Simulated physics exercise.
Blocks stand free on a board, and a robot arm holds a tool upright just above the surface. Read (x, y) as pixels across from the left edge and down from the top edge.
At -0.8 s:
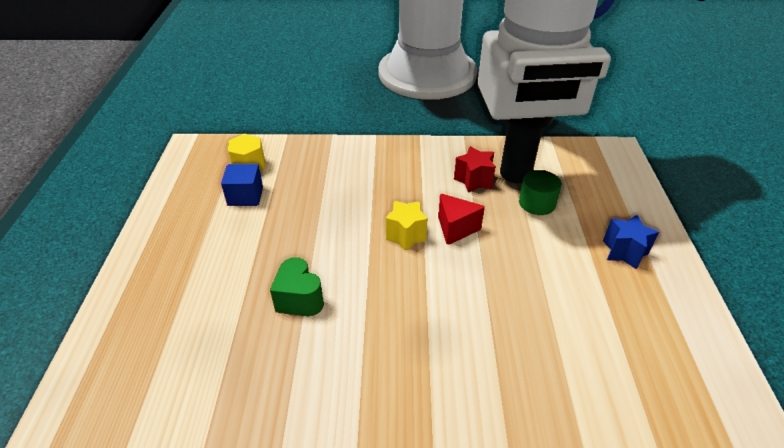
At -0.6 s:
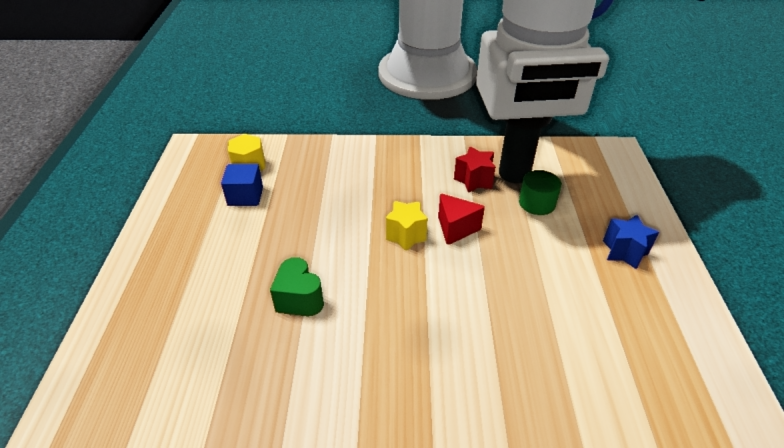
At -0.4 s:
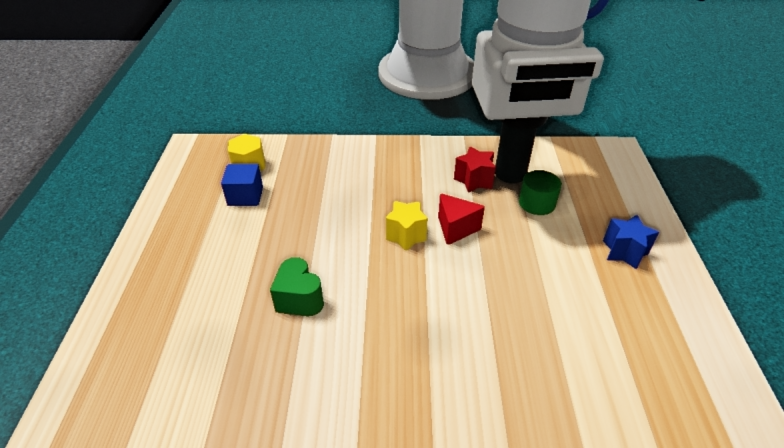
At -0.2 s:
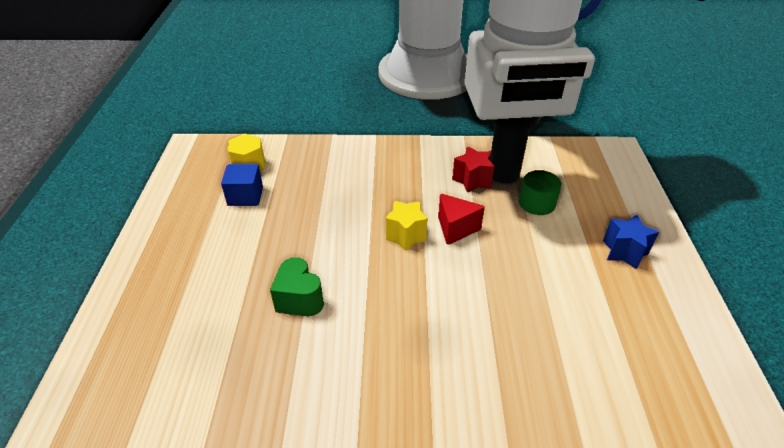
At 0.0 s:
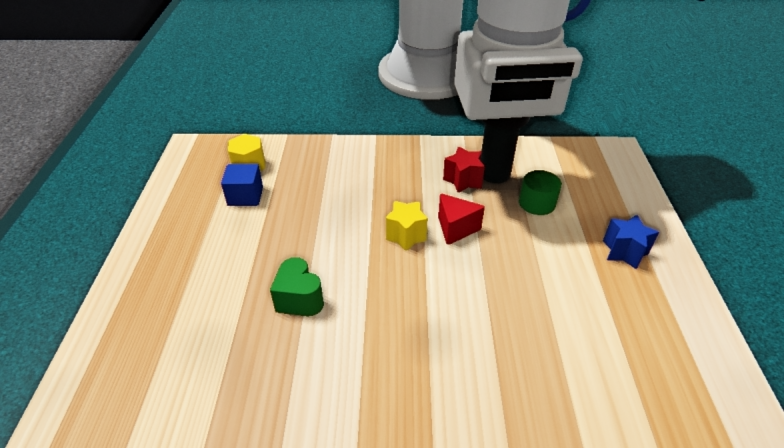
On a wooden board, a robot arm's black tool moves left and nudges the red star left.
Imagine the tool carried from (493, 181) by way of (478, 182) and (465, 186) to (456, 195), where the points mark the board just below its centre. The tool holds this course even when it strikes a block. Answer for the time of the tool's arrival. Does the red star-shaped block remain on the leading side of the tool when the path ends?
No
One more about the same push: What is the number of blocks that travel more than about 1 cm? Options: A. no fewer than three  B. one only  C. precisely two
B: One only.
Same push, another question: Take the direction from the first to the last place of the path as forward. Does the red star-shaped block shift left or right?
The shift is to the right of that direction.
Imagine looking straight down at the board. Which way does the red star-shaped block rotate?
Twists clockwise.
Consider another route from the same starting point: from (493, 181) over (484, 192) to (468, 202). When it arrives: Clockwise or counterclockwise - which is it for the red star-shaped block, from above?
Answer: Clockwise.
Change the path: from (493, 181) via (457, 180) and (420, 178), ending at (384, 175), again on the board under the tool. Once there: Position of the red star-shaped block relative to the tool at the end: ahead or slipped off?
It is still there in front.
On the path given first. Halfway along, tool (471, 177); red star-shaped block (442, 160).
At the end, tool (457, 188); red star-shaped block (430, 163), turned 25° clockwise; green round block unmoved.
